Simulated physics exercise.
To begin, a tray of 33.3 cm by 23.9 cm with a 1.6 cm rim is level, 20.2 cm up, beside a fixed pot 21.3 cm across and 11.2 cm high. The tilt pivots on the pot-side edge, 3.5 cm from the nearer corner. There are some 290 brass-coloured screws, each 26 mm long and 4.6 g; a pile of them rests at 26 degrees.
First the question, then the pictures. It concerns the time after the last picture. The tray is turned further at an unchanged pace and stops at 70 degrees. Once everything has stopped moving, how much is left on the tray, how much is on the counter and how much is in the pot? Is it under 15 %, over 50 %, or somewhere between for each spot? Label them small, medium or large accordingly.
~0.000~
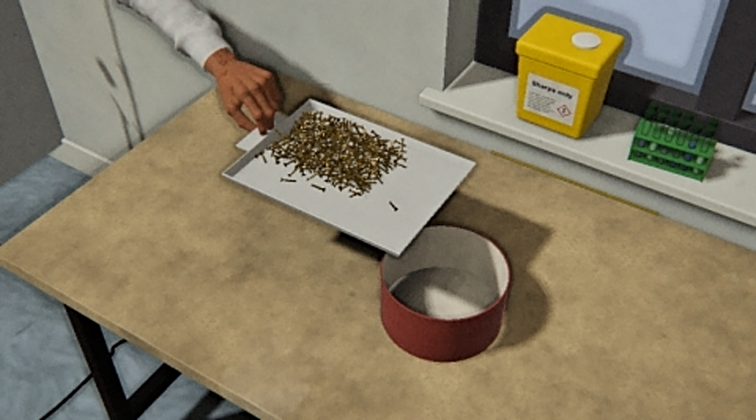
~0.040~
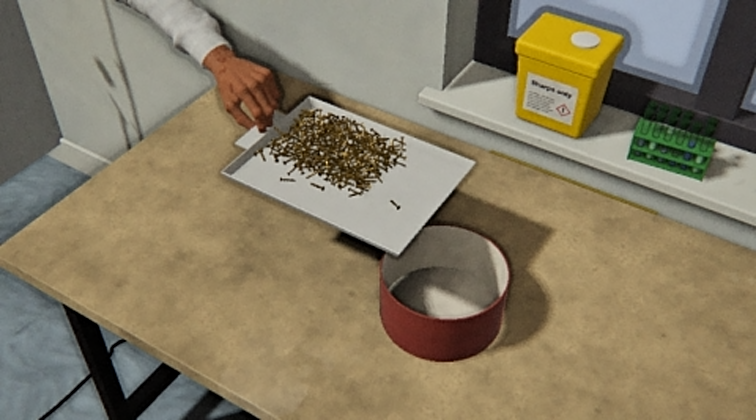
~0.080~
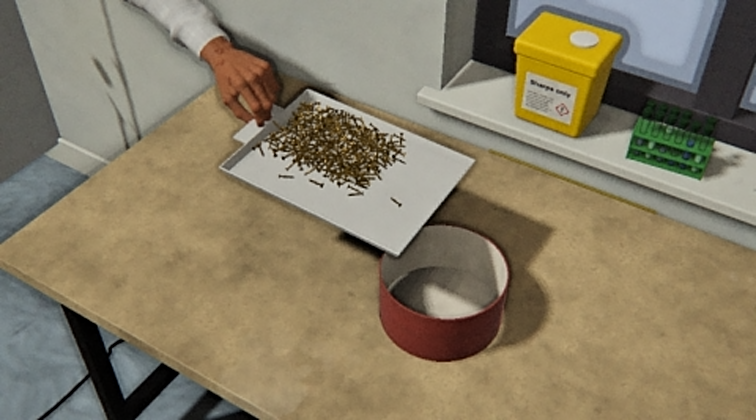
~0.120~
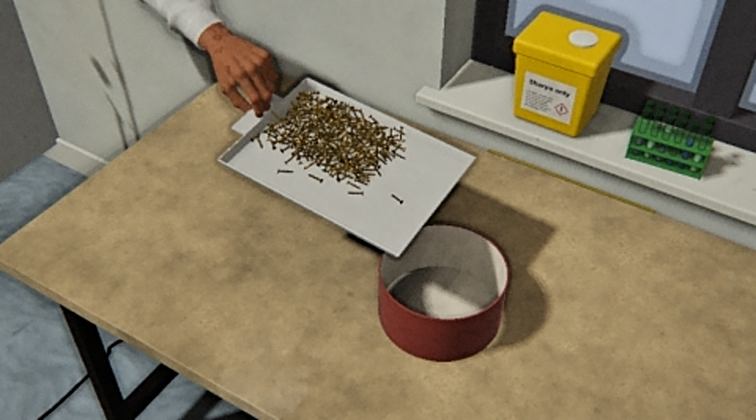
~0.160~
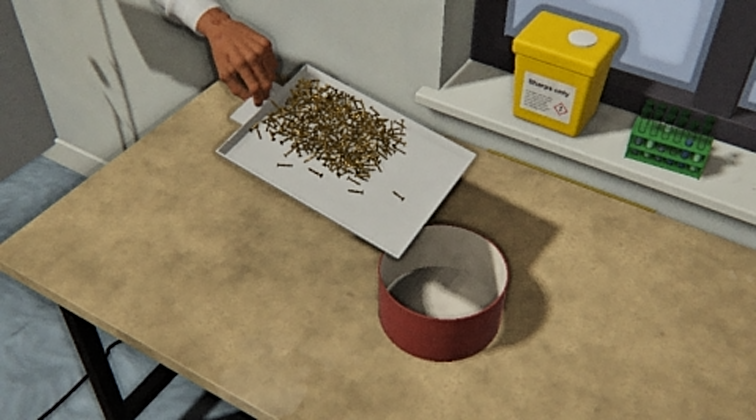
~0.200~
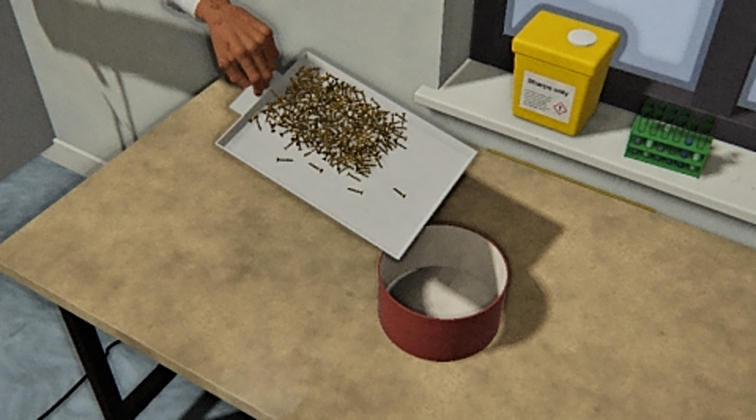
Tray - small, counter - large, pot - medium.
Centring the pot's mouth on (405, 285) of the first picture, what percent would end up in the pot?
Roughly 55 per cent.
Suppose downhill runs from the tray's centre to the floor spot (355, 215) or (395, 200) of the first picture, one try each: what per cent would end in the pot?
Approximately 5 percent, then 65 percent.
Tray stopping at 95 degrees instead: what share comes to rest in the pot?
That would give about 20 per cent.
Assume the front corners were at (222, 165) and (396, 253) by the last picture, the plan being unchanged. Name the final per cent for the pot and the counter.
Pot 5; counter 95.
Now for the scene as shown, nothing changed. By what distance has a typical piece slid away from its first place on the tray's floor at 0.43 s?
Displacement on the tray: Roughly 2 cm.
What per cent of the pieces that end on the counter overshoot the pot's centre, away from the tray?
Around 100 in a hundred.
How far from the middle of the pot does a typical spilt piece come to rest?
Some 22 cm, give or take.
Then, at 0.43 s, tilt 44 degrees; the tray holds 100 %, the pot 0 %.
After 0.58 s, tilt 62 degrees; the tray holds 100 %, the pot 0 %.
After 0.86 s, tilt 70 degrees; the tray holds 0 %, the pot 25 %.
In the end, at 1.8 s, tray 0 %, counter 70 %, pot 25 %.
